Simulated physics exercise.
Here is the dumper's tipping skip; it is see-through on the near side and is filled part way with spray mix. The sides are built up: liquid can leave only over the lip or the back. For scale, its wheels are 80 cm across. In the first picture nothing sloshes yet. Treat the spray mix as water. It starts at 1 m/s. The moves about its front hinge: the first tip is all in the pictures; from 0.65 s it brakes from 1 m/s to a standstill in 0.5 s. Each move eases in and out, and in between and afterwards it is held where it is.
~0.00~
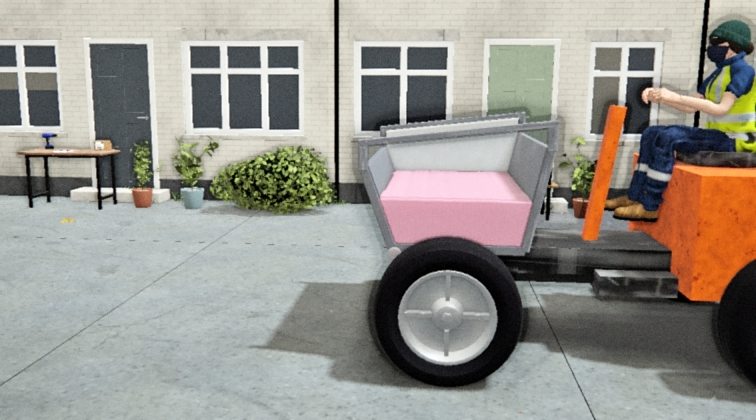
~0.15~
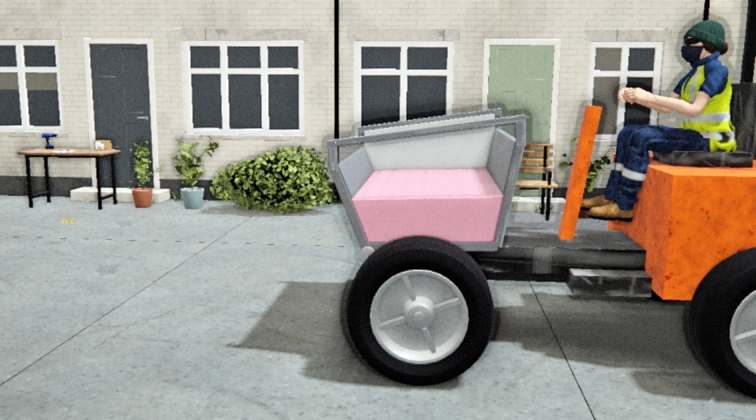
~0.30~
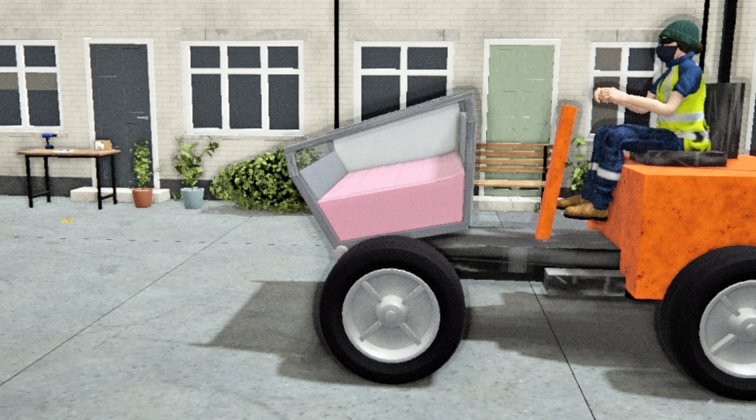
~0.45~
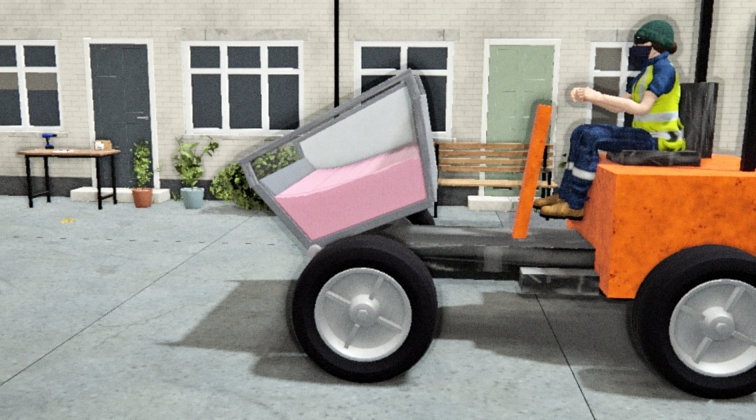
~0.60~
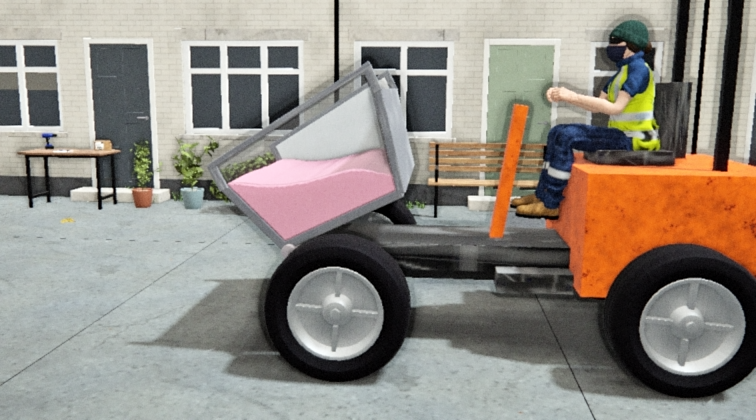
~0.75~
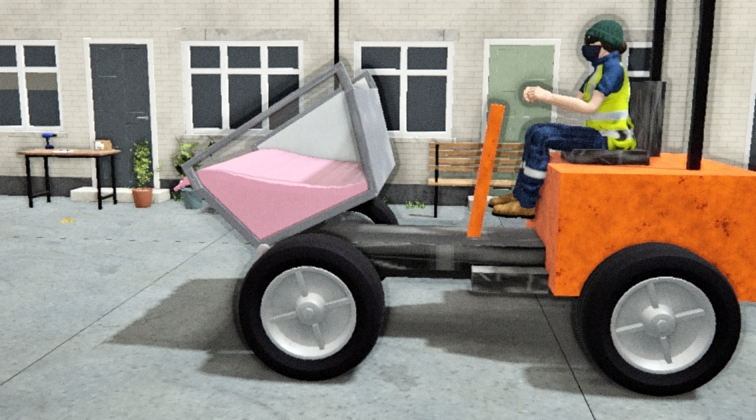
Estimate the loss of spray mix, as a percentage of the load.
Roughly 54 per cent of the spray mix is lost.
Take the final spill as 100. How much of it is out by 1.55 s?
Some 90 per cent by then.
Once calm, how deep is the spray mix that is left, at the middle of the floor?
Roughly 4 cm.
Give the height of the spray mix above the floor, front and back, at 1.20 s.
Front 38 cm, back 0 cm.
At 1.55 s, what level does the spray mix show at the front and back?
About 26 cm in front and 2 cm behind.
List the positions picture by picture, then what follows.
The first picture shows level at the front (406, 200); level at the back (510, 203); the lip is at (368, 167); the front is on the left; a wheel hub at (447, 321).
The second picture shows level at the front (377, 199); level at the back (481, 198); tilt 2° forwards.
The third picture shows level at the front (342, 198); level at the back (443, 180); tilt 11° forwards.
The fourth picture shows level at the front (304, 196); level at the back (401, 164); tilt 22° forwards.
The fifth picture shows level at the front (270, 187); level at the back (374, 172); tilt 26° forwards.
The sixth picture shows level at the front (238, 176); level at the back (353, 184); tilt 26° forwards; the lip is at (202, 185); spray mix is coming out, 3 per cent so far; a wheel hub at (307, 316).
By 1.20 s the skip is at 26° forwards, the surface stands 38 cm on the front, 0 cm on the back; the loss stands at 41 per cent, over the front.
By 1.55 s the skip is at 26° forwards, the surface stands 25 cm on the front, 1 cm on the back; the loss stands at 49 per cent, over the front.
By 1.95 s the skip is at 26° forwards, the surface stands 18 cm on the front, 13 cm on the back; the loss stands at 49 per cent, over the front.
By 4.03 s the loss stands at 54 per cent, over the front, 145 of 270 litres.
